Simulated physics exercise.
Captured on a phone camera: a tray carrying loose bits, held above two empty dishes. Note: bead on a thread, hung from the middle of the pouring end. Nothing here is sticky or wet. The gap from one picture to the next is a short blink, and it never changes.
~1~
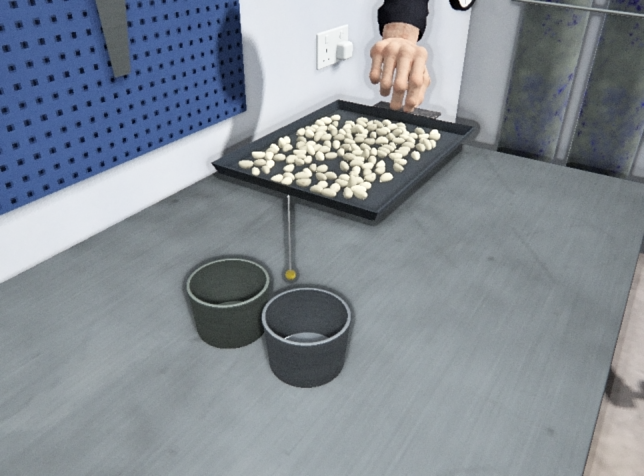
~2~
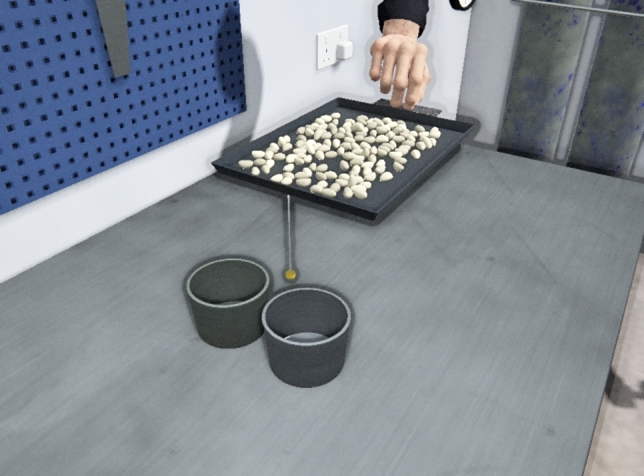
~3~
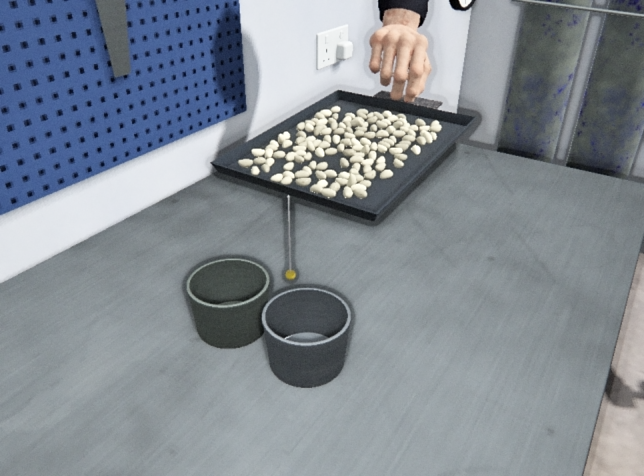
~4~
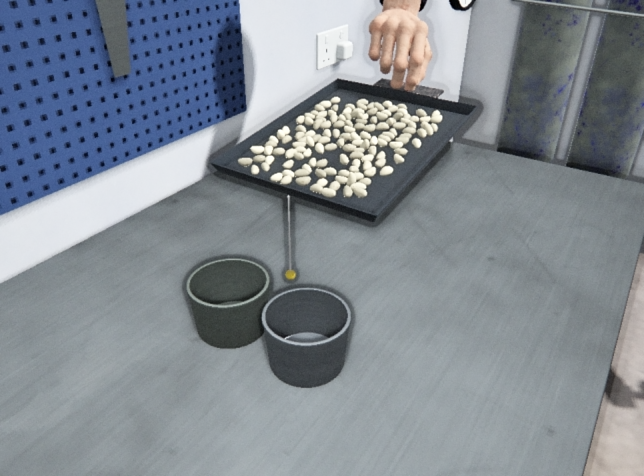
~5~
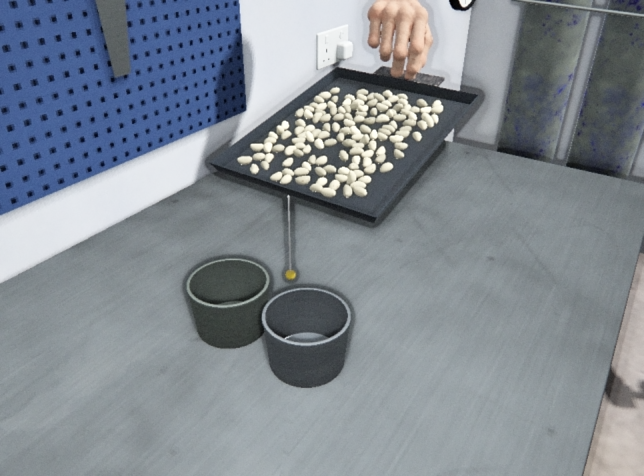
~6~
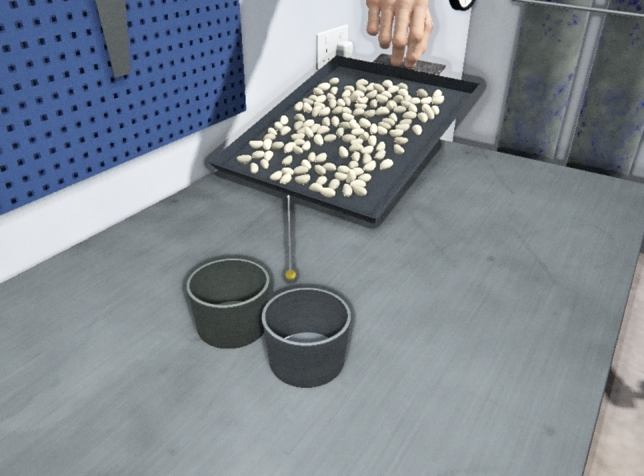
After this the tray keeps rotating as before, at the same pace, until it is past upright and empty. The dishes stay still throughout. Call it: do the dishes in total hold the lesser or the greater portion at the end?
In total they hold the greater portion.
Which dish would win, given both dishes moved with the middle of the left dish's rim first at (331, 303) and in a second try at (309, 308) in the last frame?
In the first position the left of the two, in the second the left of the two.
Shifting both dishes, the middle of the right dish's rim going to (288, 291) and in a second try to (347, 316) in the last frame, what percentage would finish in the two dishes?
The first try yields 30% and the second yields 50%.
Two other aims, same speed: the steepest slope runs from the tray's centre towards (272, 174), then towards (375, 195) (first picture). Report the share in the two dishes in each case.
In turn, 70 percent and then 30 percent.
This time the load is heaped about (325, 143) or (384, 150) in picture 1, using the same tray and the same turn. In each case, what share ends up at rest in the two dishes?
You'd get 70 % the first time and 60 % the second.
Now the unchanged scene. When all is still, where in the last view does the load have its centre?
Near (296, 355), more or less.
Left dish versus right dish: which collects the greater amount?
Observation: The greater share ends in the dish at the right.
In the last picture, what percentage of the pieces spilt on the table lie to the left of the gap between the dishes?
Looks to be around 40 per cent of the spill.
Soon after the last picture, tray tipped steeply; nearly all on the tray; a stray few outside both; a stray few in the air.
A little later, tray tipped right over; about half in the right dish; about a quarter in the left dish; about a quarter outside both; a small part in the air.
Later still, tray tipped past a quarter turn; about half in the right dish; about a quarter in the left dish; about a third outside both.
At rest, tray tipped past a quarter turn; about half in the right dish; about a quarter in the left dish; about a third outside both.
